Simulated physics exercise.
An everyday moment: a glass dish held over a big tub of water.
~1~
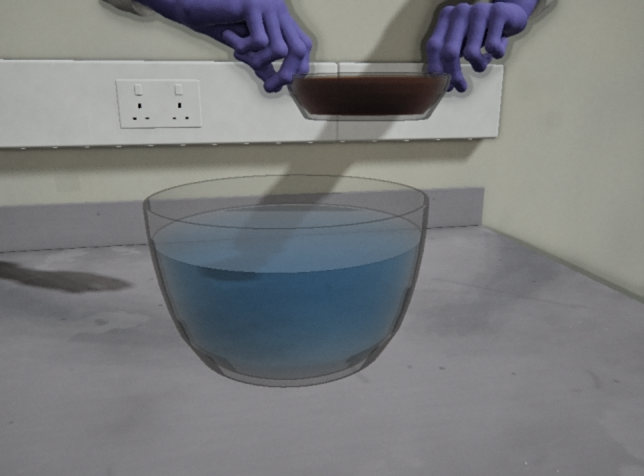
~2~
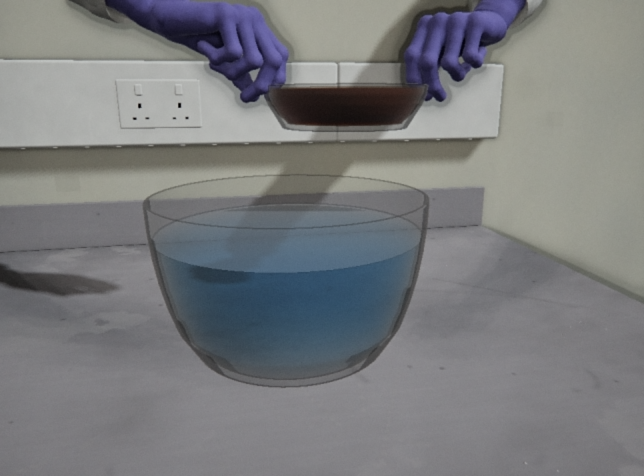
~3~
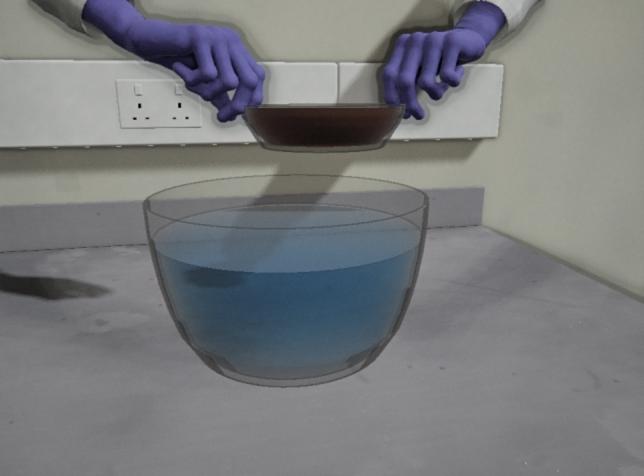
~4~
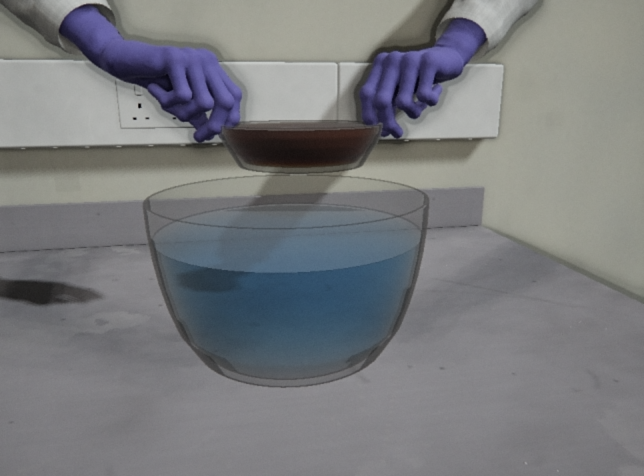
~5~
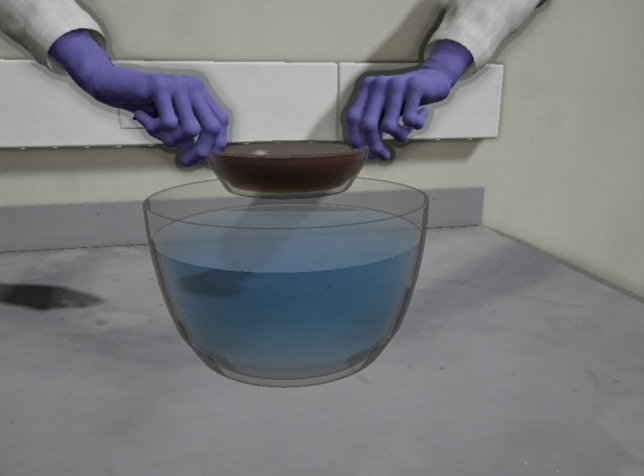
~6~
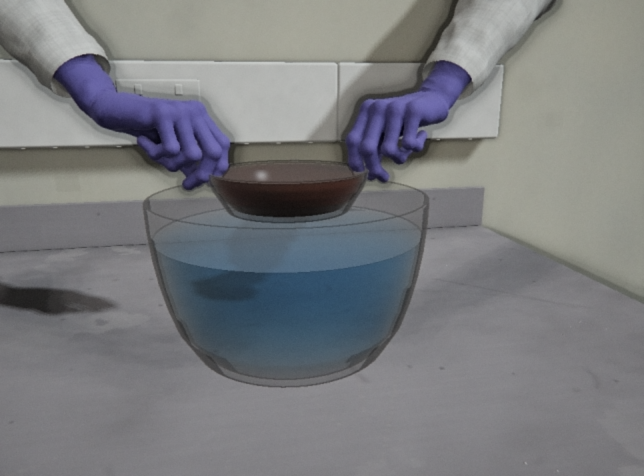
Two purple-gloved hands held a shallow glass dish, nearly full of something dark brown, above a big clear tub of blue water, then moved it left and lowered it to just over the surface.
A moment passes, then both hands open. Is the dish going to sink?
Goes down.
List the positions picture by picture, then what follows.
The first frame shows dish (367, 95) nearly full; above the big tub.
The second frame shows dish nearly full, surface at (345, 89); coming down.
The third frame shows dish (323, 123) nearly full; lower.
The fourth frame shows dish nearly full, surface at (301, 127); lower still.
The fifth frame shows dish (288, 164) nearly full; close to the surface.
The sixth frame shows dish nearly full, surface at (288, 172); just over the surface.
Shortly, the dish dips into the water.
Then, water pours in over its rim.
At the finish, the dish lies on the bottom.
